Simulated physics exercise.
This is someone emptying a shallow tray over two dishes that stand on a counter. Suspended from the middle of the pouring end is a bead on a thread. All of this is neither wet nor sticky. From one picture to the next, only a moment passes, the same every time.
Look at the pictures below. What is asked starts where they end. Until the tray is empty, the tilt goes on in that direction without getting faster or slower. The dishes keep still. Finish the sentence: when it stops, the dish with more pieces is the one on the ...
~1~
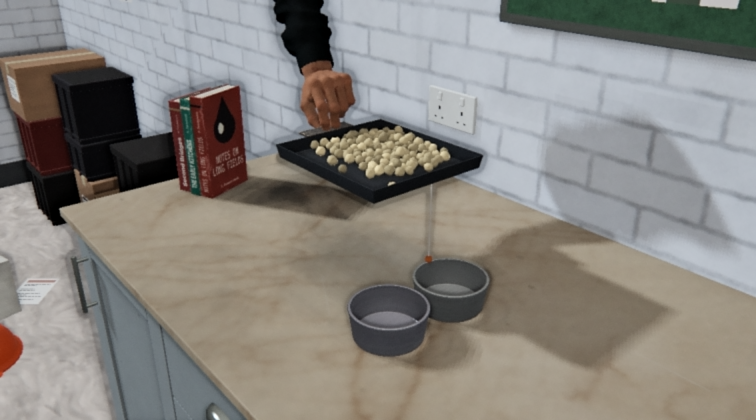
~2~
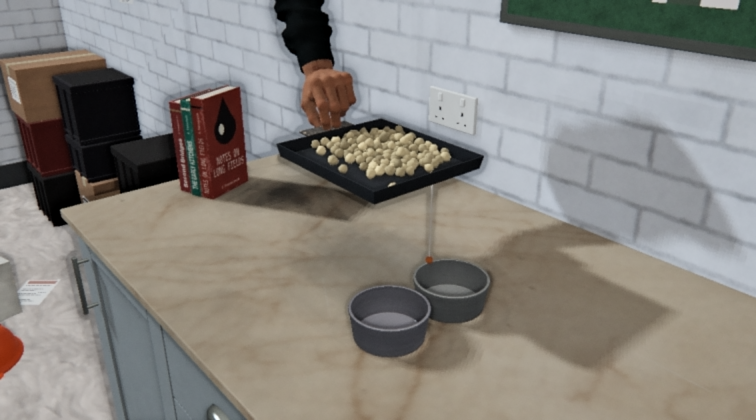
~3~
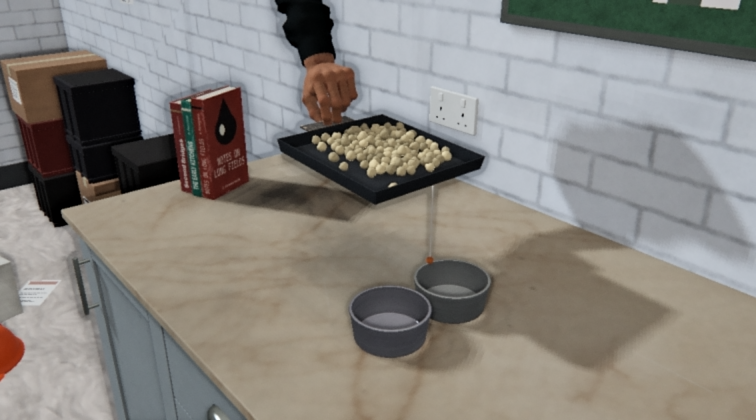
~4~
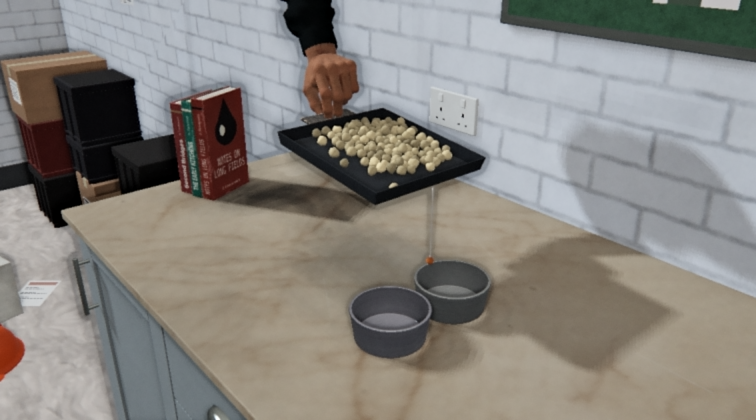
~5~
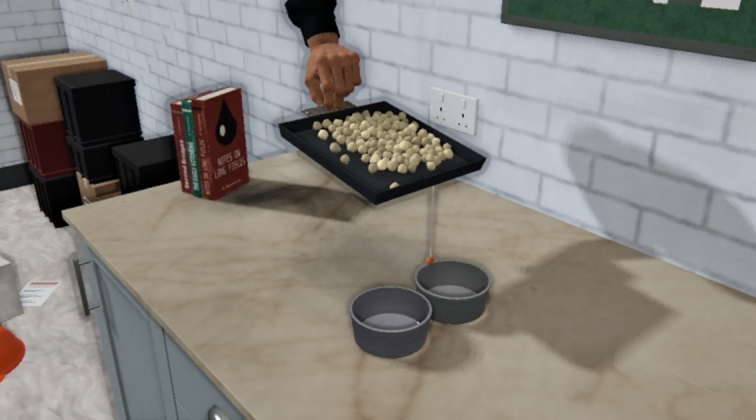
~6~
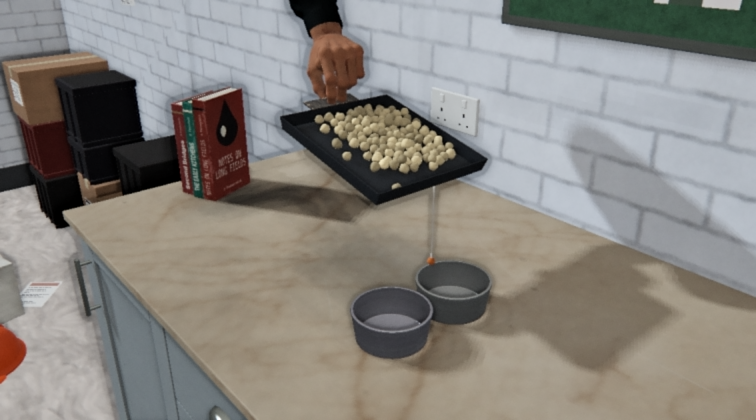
Right.
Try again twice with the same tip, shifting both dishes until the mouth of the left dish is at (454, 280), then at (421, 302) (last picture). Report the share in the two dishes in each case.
First case around 40 %, second case around 60 %.
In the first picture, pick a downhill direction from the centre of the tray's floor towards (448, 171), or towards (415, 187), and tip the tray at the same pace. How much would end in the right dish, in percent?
I'd expect around 10 in a hundred first and around 30 in a hundred second.
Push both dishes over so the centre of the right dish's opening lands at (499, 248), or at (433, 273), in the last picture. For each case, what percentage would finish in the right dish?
0 % and 10 %.
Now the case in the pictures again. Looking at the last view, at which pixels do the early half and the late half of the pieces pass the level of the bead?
Near (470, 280) to start, and near (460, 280) afterwards.
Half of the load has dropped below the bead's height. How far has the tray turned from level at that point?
Close to 105 degrees, I reckon.
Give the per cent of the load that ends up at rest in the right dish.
About 30 %.
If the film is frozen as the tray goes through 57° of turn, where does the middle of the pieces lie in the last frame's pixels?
(432, 143).
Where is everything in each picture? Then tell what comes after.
The first picture shows corners of the pouring end at (374, 189) and (480, 155), level; middle of the load at (386, 150), macadamia nuts; left dish at (415, 335); right dish at (477, 303); bead on its thread at (429, 259).
The second picture shows corners of the pouring end at (375, 190) and (480, 156), level; middle of the load at (387, 150).
The third picture shows corners of the pouring end at (376, 190) and (481, 156), tipped barely, level across its low end; middle of the load at (387, 147).
The fourth picture shows corners of the pouring end at (376, 191) and (482, 157), tipped a little, level across its low end; middle of the load at (388, 144).
The fifth picture shows corners of the pouring end at (377, 191) and (483, 157), tipped a little, level across its low end; middle of the load at (389, 139).
The sixth picture shows corners of the pouring end at (379, 192) and (484, 158), tipped a little, level across its low end; middle of the load at (391, 136); left dish at (418, 338); right dish at (480, 305).
Soon after the last picture, tray tipped steeply; nearly all on the tray; a stray few in the right dish; a small part in the air.
A little later, tray tipped right over; most on the tray; a stray few in the left dish; a stray few in the right dish; a small part outside both; a small part in the air.
Later still, tray tipped past a quarter turn; a small part in the left dish; about a quarter in the right dish; about half outside both.
At rest, tray tipped past a quarter turn; a small part in the left dish; about a quarter in the right dish; about half outside both.
